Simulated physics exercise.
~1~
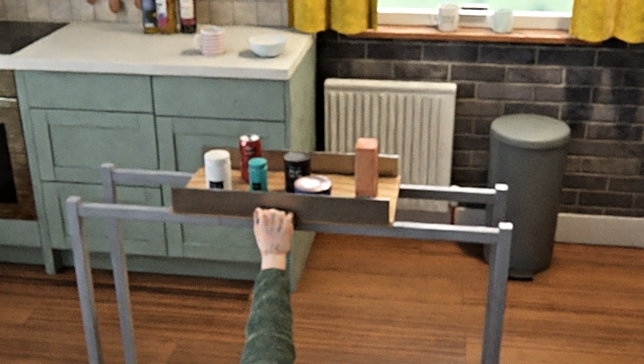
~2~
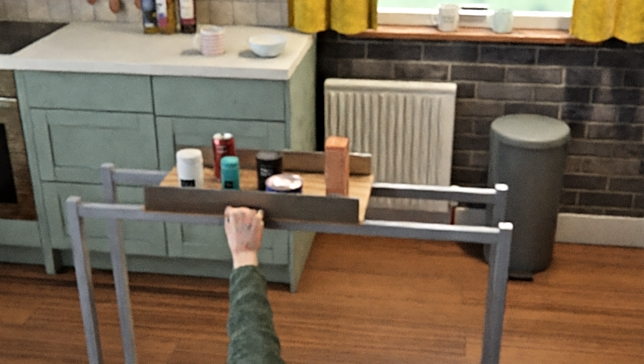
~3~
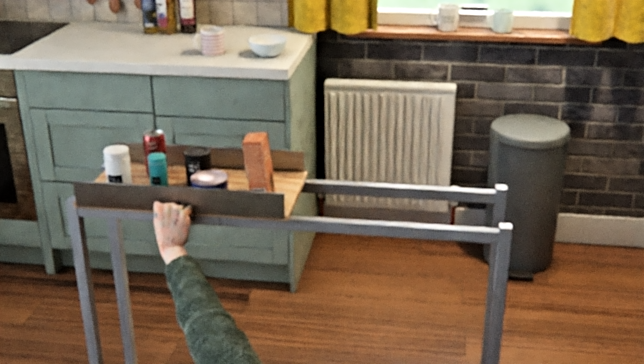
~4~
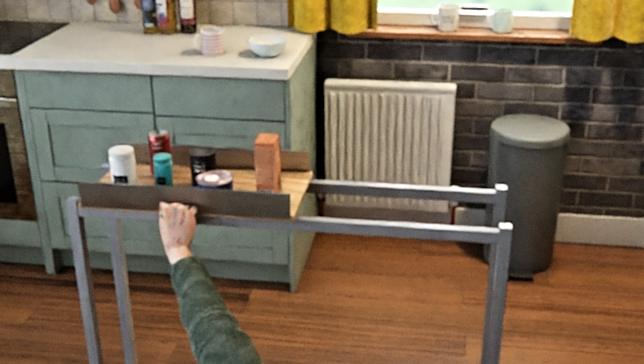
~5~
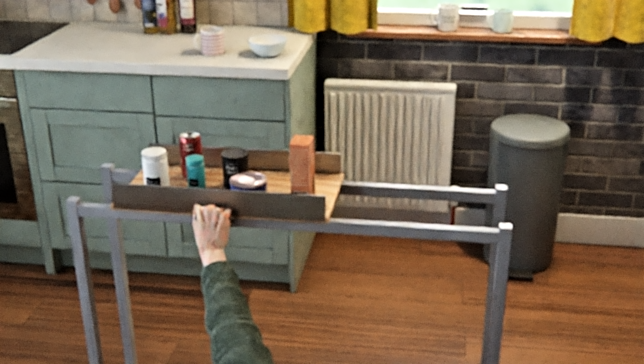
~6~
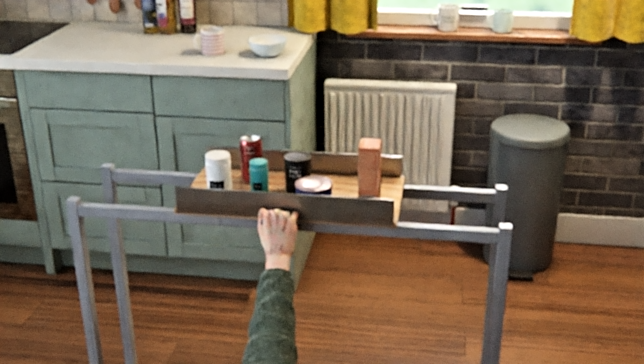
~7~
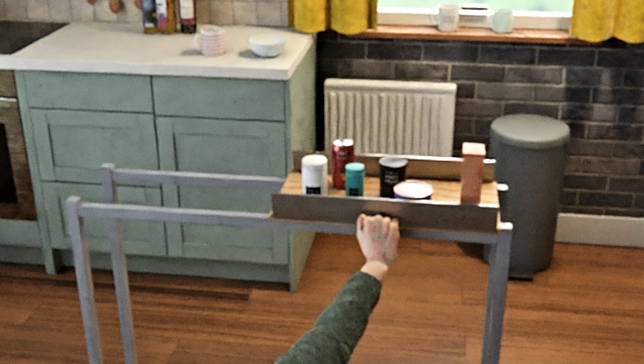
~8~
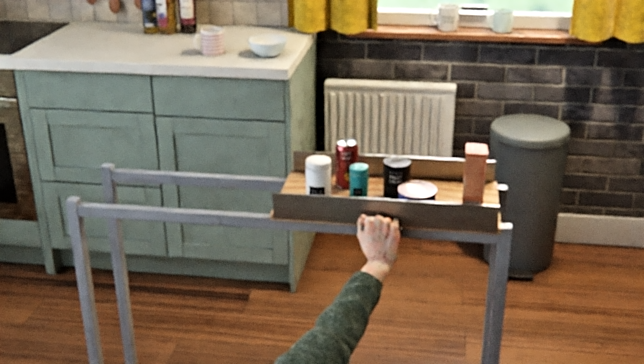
A tray of upright containers slides left along rails, then right, with everything still standing.
